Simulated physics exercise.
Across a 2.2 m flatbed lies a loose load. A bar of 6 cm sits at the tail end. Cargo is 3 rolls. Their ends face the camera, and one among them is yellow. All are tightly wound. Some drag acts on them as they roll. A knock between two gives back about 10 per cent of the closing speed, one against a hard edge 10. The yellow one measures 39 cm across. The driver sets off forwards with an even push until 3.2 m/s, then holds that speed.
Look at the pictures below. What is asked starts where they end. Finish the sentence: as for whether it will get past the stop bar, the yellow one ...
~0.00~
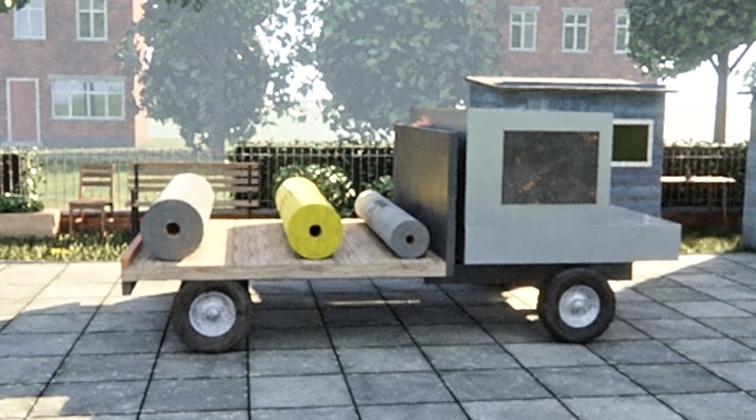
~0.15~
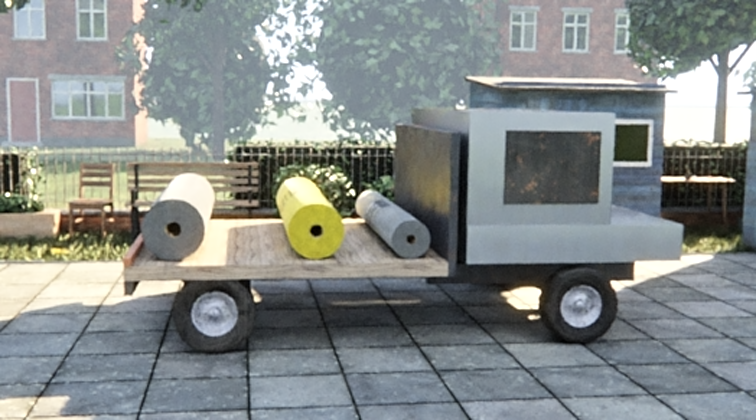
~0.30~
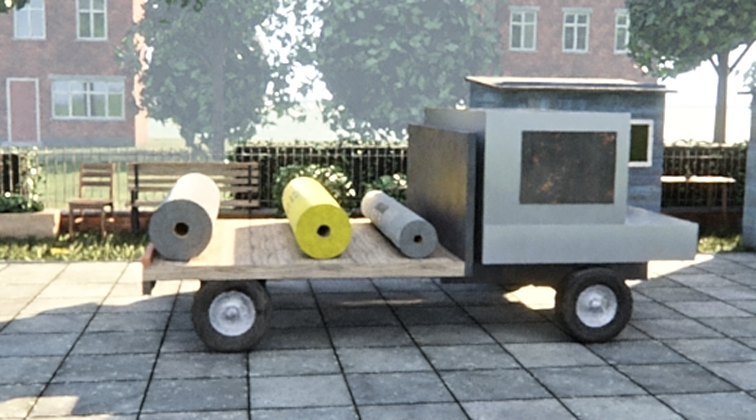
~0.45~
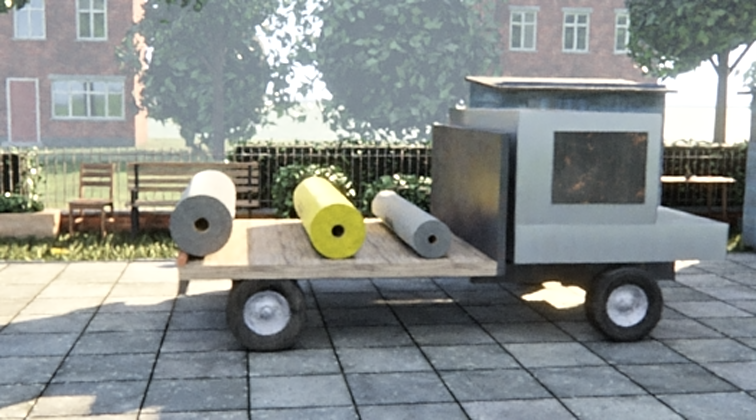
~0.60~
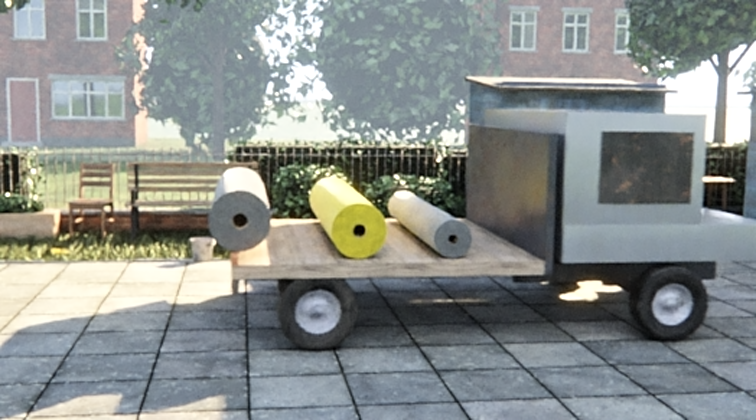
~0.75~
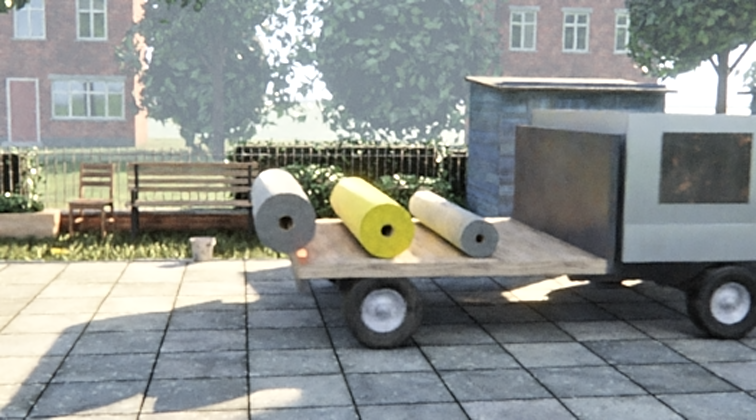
... does so.
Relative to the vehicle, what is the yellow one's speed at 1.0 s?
Close to 1.5 m/s at that moment.
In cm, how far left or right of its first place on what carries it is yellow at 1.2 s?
Yellow has moved 130 to the left.
By 1.0 s, yellow is on the bed, 15 cm from the bar, rolling towards it; 1 lost off the end.
By 1.2 s, yellow is on the bed, 5 cm from the bar, rolling towards it; 1 lost off the end.
By 1.4 s, yellow is going over the tail; 2 lost off the end.
Finally (2.2 s), yellow is off the end; 3 lost off the end.
